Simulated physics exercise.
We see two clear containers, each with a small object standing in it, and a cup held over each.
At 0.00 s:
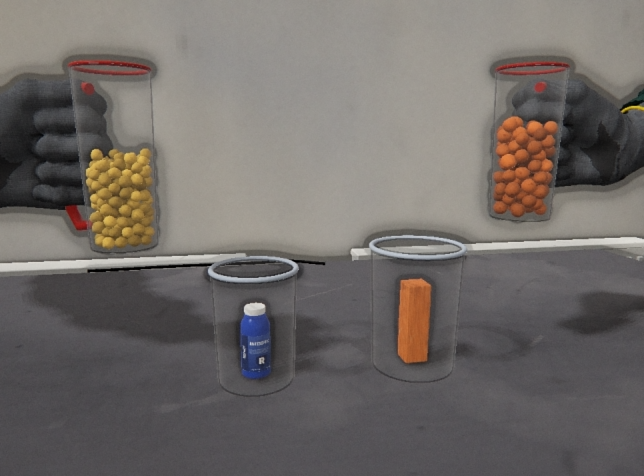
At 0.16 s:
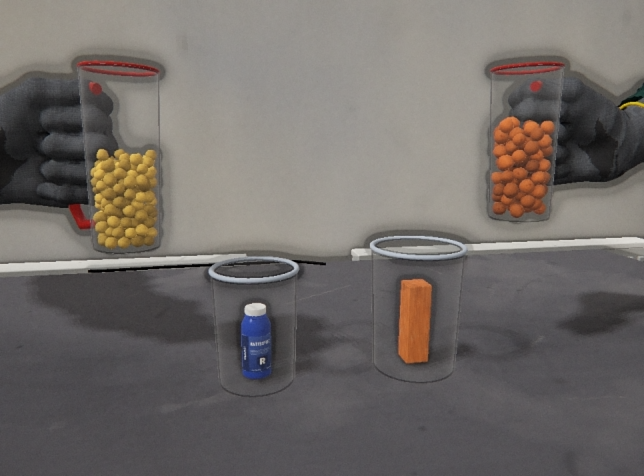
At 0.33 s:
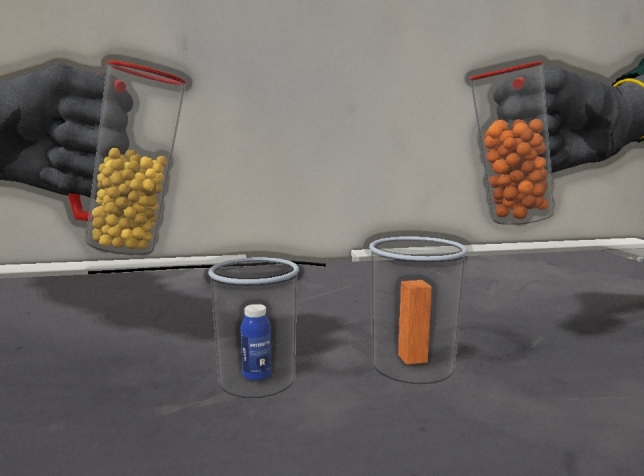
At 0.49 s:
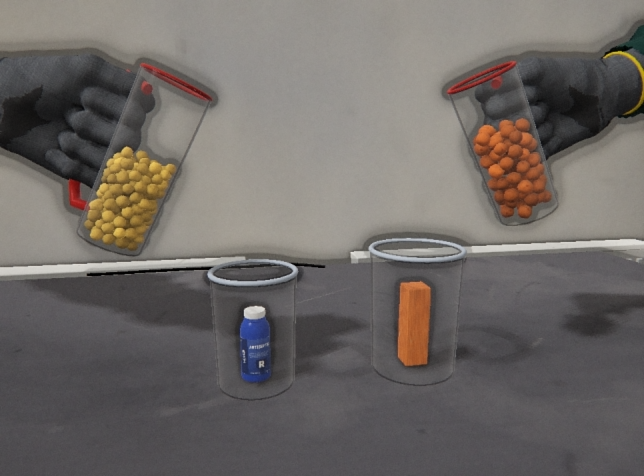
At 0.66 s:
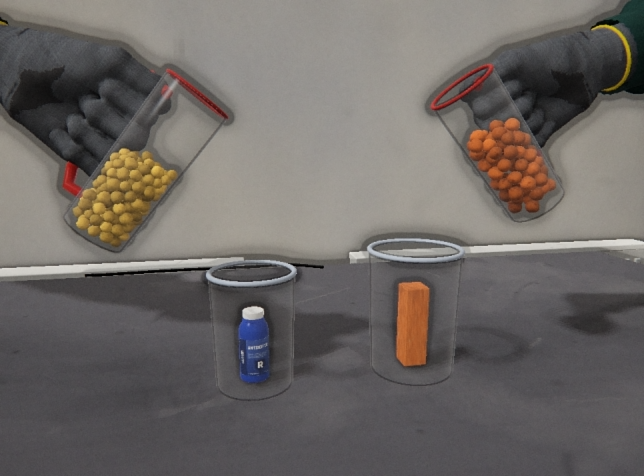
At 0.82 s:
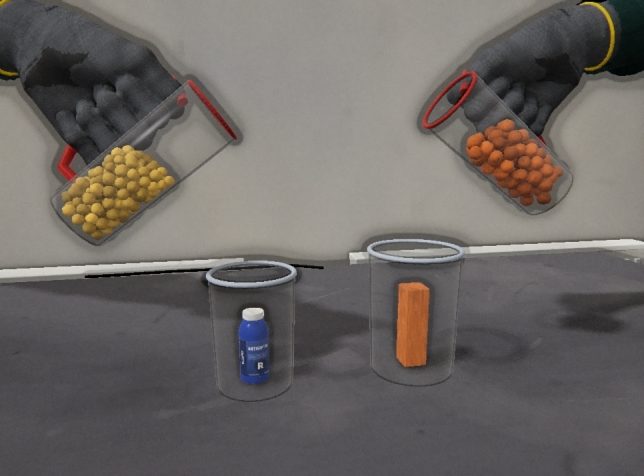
To begin with, two gloved hands hold clear cups upright, yellow balls in the left and orange balls in the right, above two clear containers holding a blue bottle and an orange block. Then both hands steadily tilt their cups inward until they lean steeply, the balls still inside.
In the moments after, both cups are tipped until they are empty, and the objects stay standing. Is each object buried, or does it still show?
On the left it keeps its head above the surface, on the right it keeps its head above the surface.
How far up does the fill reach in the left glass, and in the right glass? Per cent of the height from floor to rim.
Some 55 per cent left and 45 right.
Around 1.29 s, left glass empty, all of its cupful still in the cup; right glass empty, all of its cupful still in the cup.
Around 1.71 s, left glass nearly empty, most of its cupful still in the cup; right glass nearly empty, about two thirds of its cupful still in the cup.
Around 2.07 s, left glass a third full, none of its cupful still in the cup; right glass a third full, none of its cupful still in the cup.
Finally (2.9 s), left glass half full (surface near (253, 320)), two pieces on the table; right glass half full (surface near (413, 315)), nothing beside it; the left thing is still showing; the right thing is still showing.
